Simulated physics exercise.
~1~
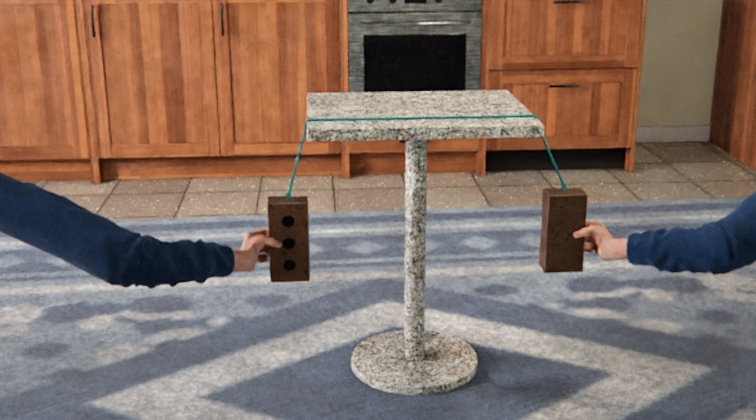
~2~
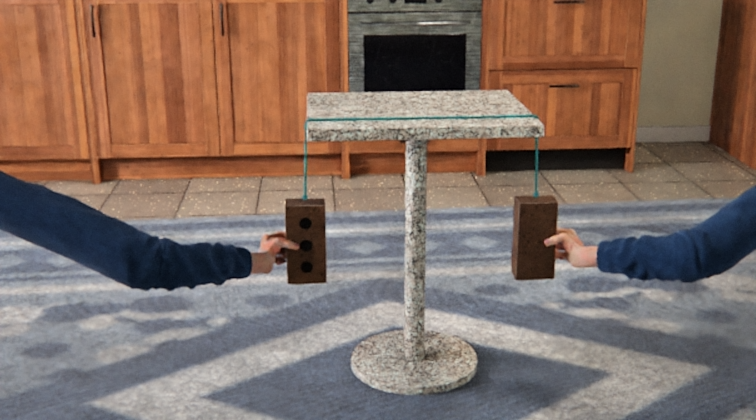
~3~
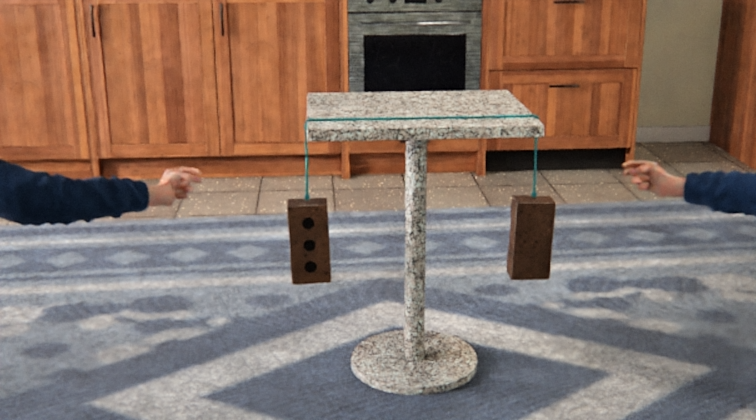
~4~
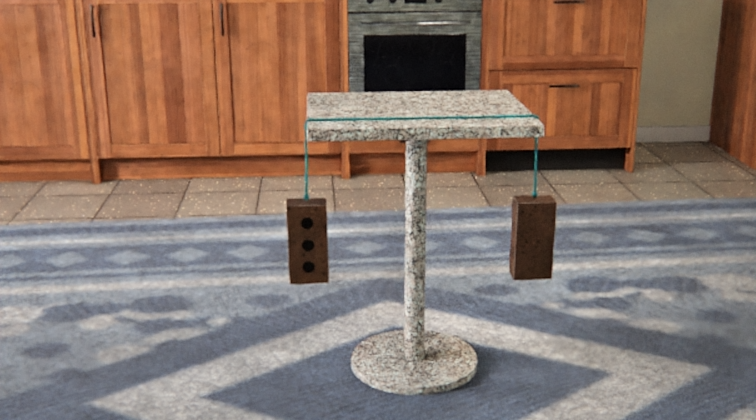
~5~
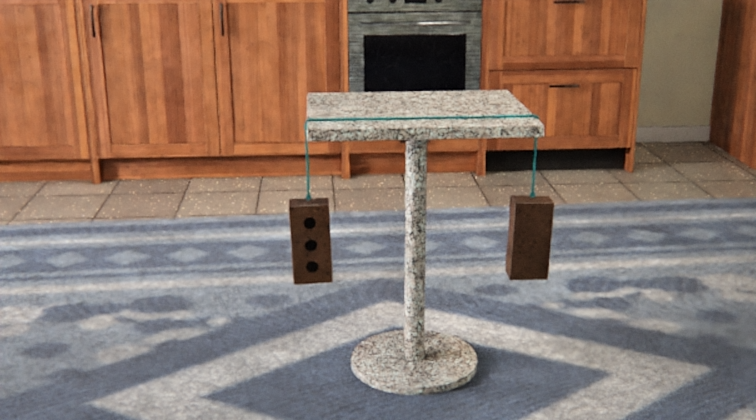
In a room with wooden cabinets, a dark oven and a blue and grey patterned rug, a still camera faces a speckled stone side table on a round base. A teal string runs across its top and hangs over both ends, with a dark brown brick on each side, the left one marked by three black holes. Two hands in blue sleeves hold the bricks and move them inward until the string hangs straight down. The hands let go and draw back out of view. Neither brick sinks or rises, and both end hanging at nearly equal heights.
